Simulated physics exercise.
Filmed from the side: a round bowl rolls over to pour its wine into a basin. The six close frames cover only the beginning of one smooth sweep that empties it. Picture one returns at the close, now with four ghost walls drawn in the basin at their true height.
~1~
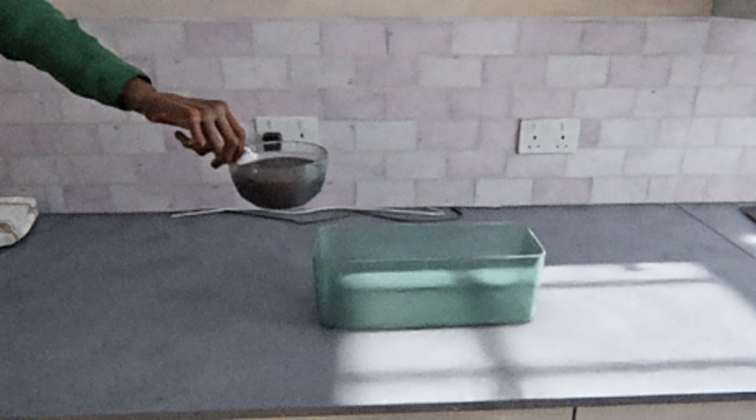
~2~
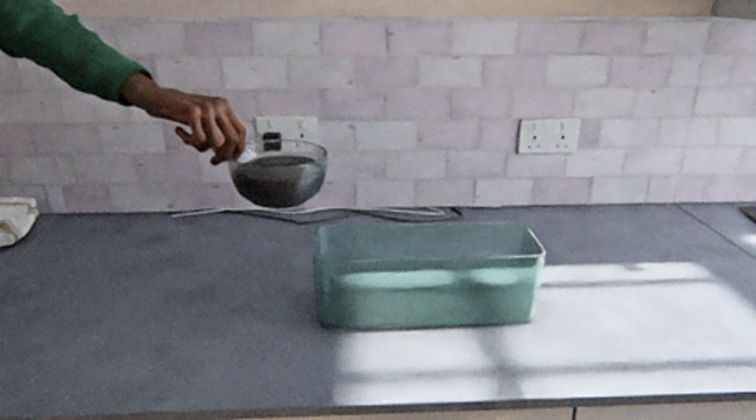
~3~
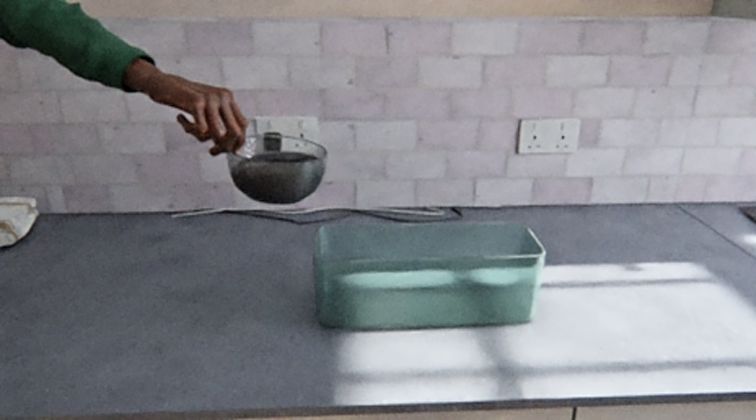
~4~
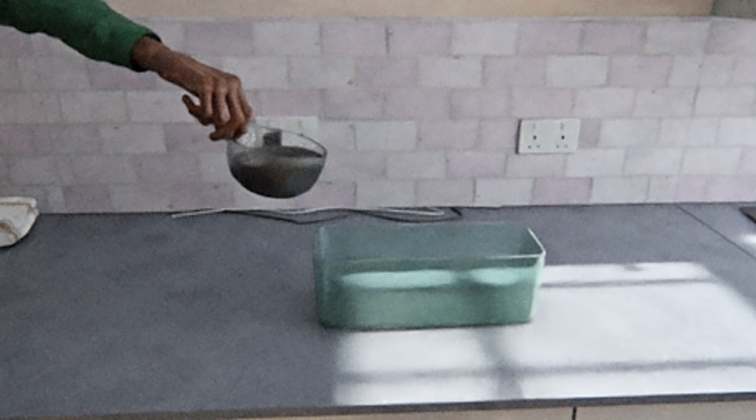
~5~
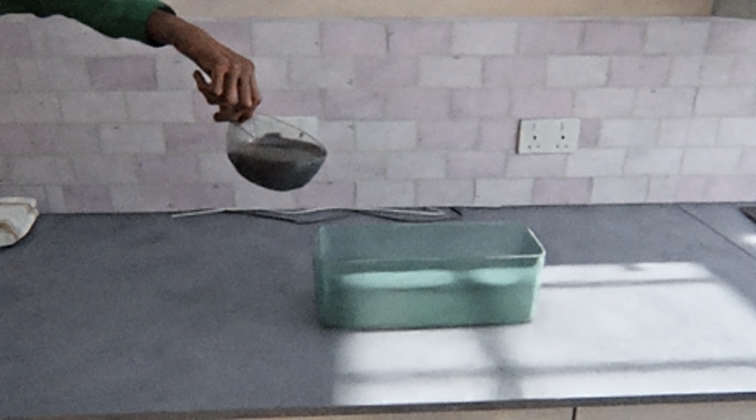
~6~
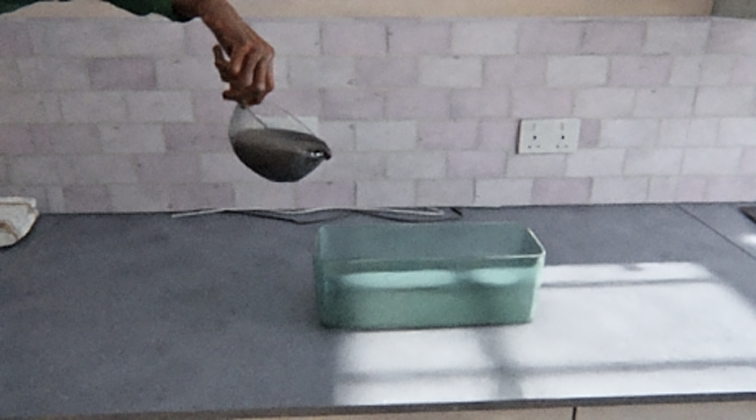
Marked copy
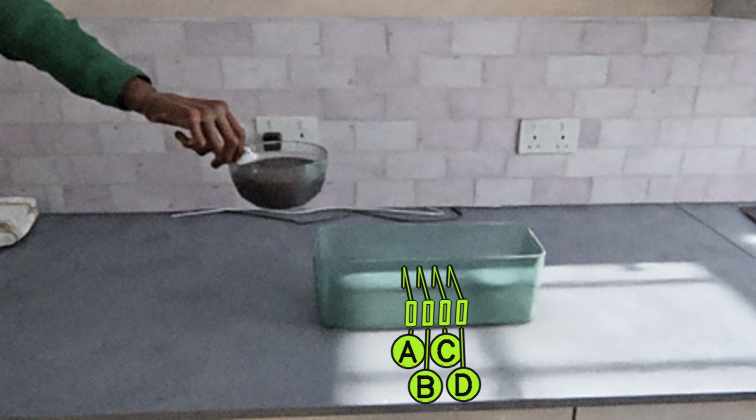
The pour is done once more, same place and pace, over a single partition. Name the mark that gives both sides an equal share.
Take A.
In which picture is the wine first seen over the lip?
Picture 6.
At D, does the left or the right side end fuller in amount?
More ends on the left.
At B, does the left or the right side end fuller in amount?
More ends on the left.
On the marked copy, A at (411, 330); B at (427, 329); C at (444, 329); D at (461, 328).
Choosing A, about 50 % ends left of the wall and 48 % right of it.
Choosing B, about 84 % ends left of the wall and 13 % right of it; 3 % is lost outside.
Choosing C, about 87 % ends left of the wall and 11 % right of it.
Choosing D, about 81 % ends left of the wall and 17 % right of it.
